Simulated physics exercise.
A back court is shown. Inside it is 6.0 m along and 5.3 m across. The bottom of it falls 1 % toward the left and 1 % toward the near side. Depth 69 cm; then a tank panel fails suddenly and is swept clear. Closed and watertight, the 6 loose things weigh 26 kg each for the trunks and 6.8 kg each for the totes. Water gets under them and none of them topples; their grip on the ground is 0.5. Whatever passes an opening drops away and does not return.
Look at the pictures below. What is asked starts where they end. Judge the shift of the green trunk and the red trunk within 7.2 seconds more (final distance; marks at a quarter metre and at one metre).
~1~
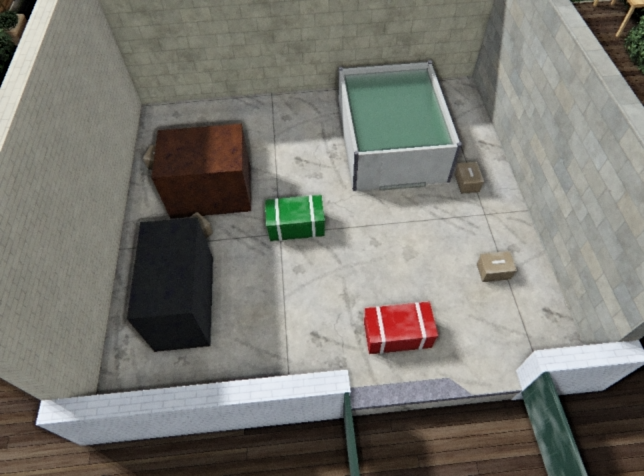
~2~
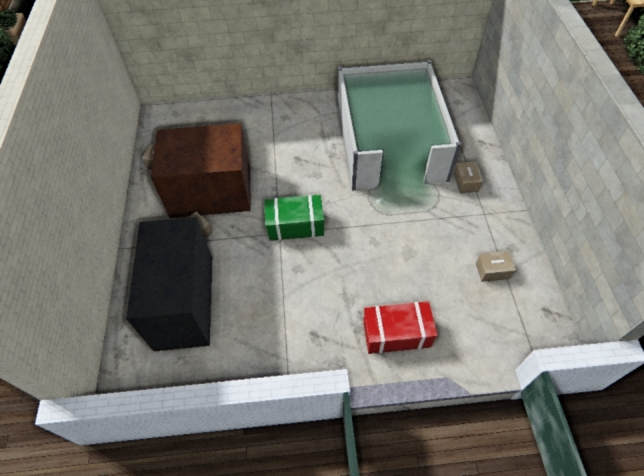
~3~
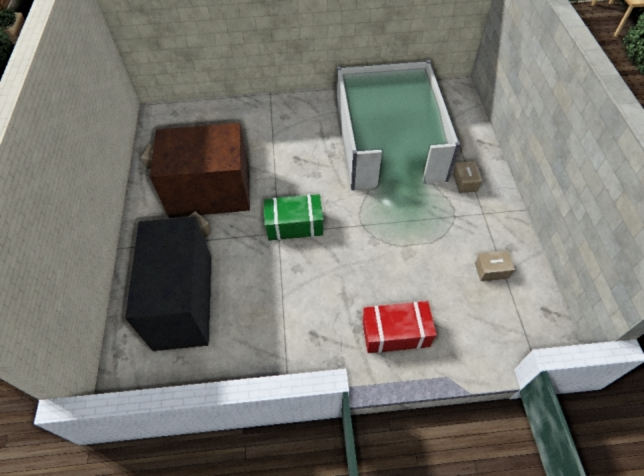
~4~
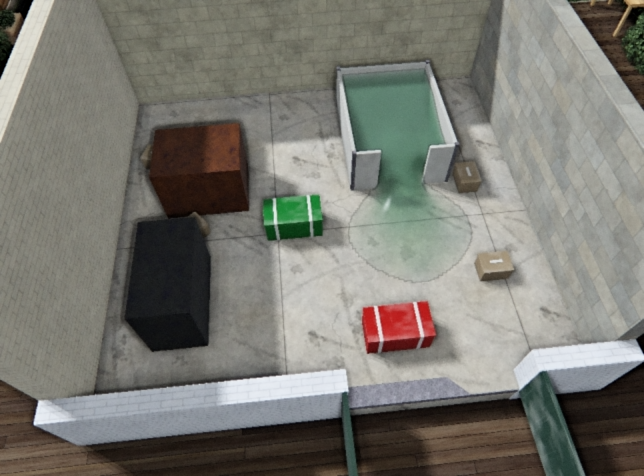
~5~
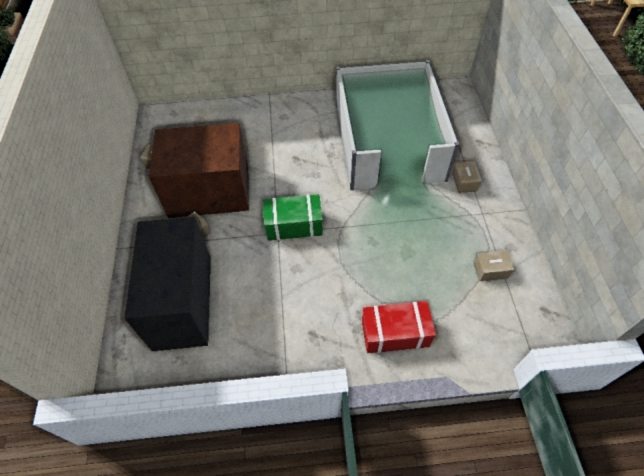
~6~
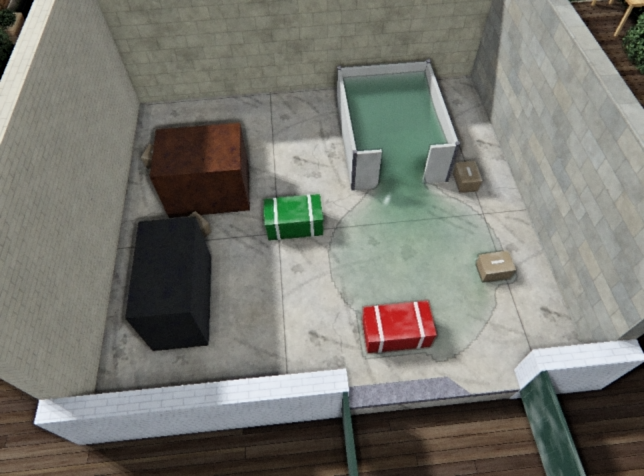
Outcome: Green trunk: Almost still, red trunk: Swept away.
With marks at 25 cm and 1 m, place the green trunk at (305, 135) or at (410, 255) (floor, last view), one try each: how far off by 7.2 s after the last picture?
I'd say it does not really move on the first try and it lands far off on the second.
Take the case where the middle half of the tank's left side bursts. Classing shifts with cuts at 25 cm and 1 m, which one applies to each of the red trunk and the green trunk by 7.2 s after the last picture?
The red trunk hardly moves, the green trunk drifts a bit.
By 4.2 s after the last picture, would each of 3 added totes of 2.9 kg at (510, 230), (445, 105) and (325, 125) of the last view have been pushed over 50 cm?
The first one ends up beyond that, the second inside that, the third inside that.
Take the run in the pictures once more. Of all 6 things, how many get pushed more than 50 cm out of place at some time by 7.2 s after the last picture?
The tally stands at 2.
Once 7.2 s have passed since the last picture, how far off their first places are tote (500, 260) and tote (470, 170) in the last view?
Respectively: 150 cm / 0 cm.
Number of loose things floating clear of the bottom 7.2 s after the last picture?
Total: 0.
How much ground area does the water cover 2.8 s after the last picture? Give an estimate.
Roughly 17 m2 of it is wet.
Then, 0.9 s after the last picture the green trunk is near (293, 209), 0.0 m from its start, aground; the red trunk is near (403, 342), 0.3 m from its start, aground; 0 of 6 are out; 1 afloat.
Then, 2.8 s after the last picture the green trunk is near (293, 209), 0.0 m from its start, aground; the red trunk has gone out; 1 of 6 are out; 1 afloat.
Then, 4.8 s after the last picture the green trunk is near (293, 209), 0.0 m from its start, aground; the red trunk has gone out; 1 of 6 are out; 1 afloat.
Then, 7.2 s after the last picture the green trunk is near (293, 209), 0.0 m from its start, aground; the red trunk has gone out; 1 of 6 are out; 0 afloat.
